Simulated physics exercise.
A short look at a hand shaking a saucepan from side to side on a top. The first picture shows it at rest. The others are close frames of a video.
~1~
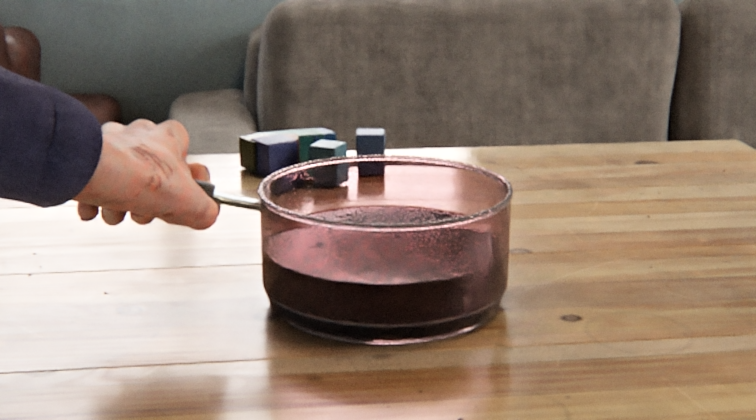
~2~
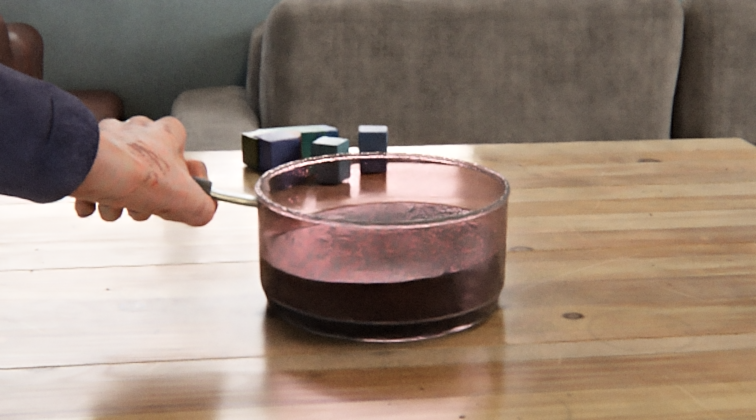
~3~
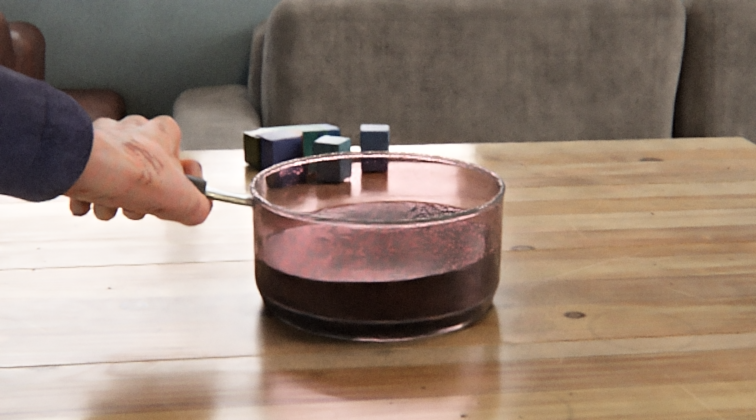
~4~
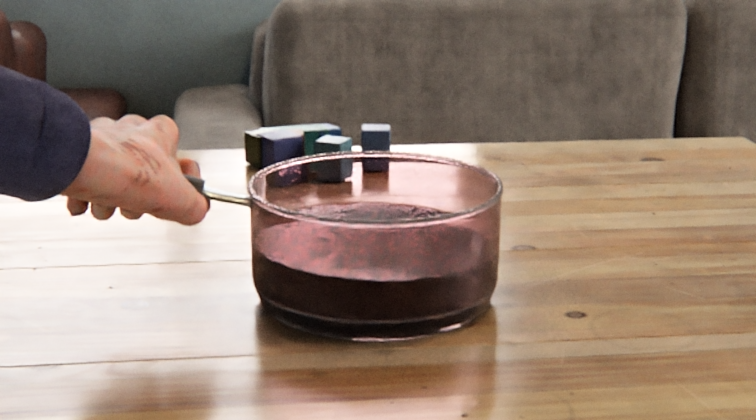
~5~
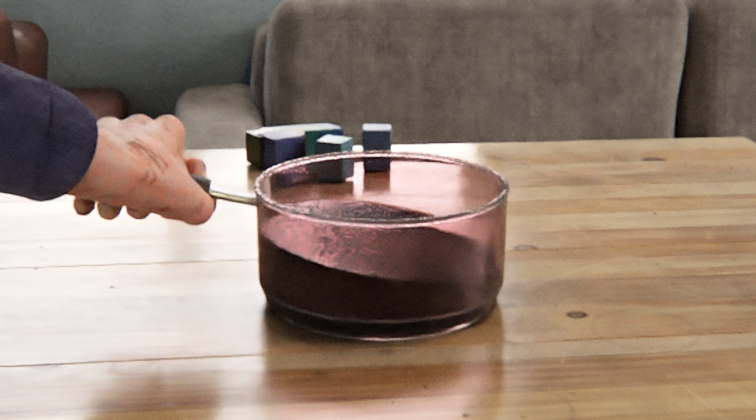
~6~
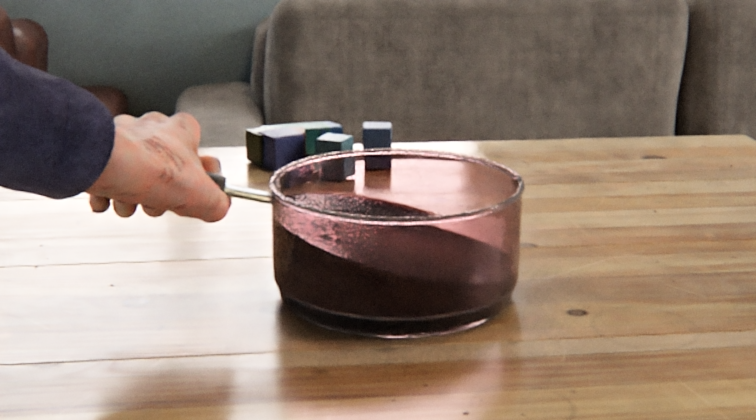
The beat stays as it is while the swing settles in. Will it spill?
It slops over.
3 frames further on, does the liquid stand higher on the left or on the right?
The right side.
Shortly, the highest wave so far goes over the rim.
At the finish, the highest wave so far goes over the rim; some is on the top.
